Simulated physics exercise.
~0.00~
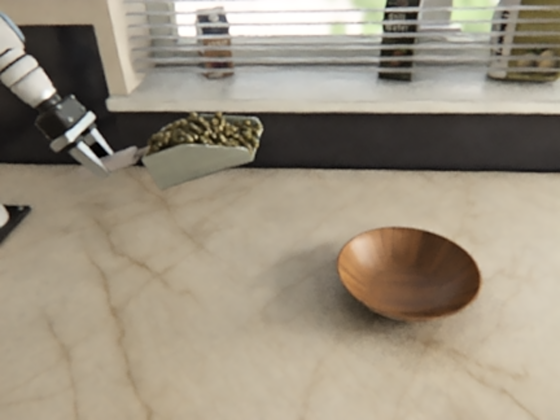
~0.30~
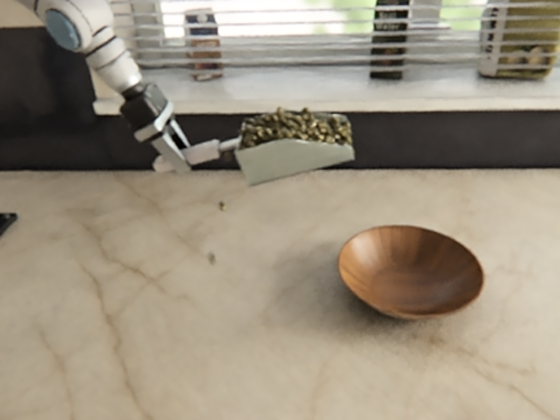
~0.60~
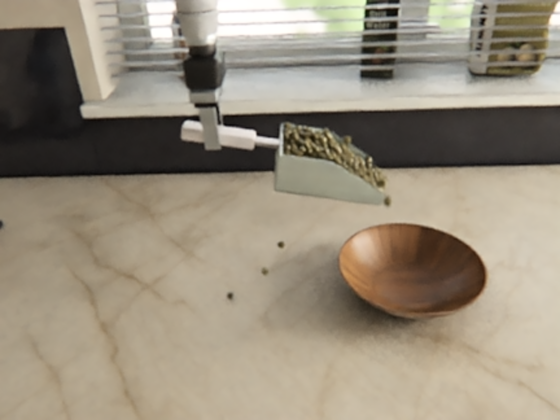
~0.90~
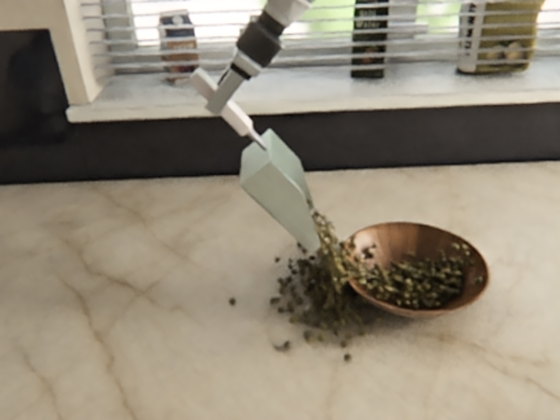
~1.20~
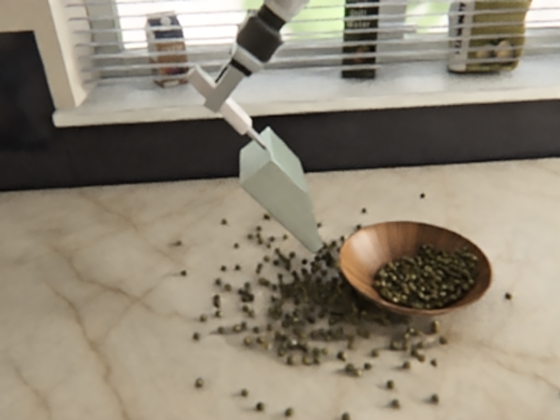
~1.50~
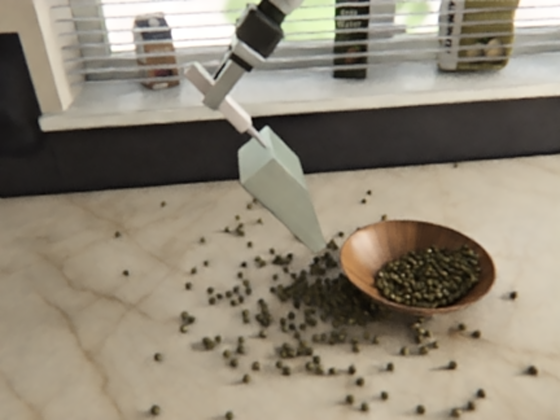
The clip shows a robot arm carrying a scoop heaped with small dark green beads rightward over a marble-patterned counter, then tipping it steeply beside a wooden bowl. Beads pour out, some landing in the bowl and many scattering across the counter, while the emptied scoop stays tilted.
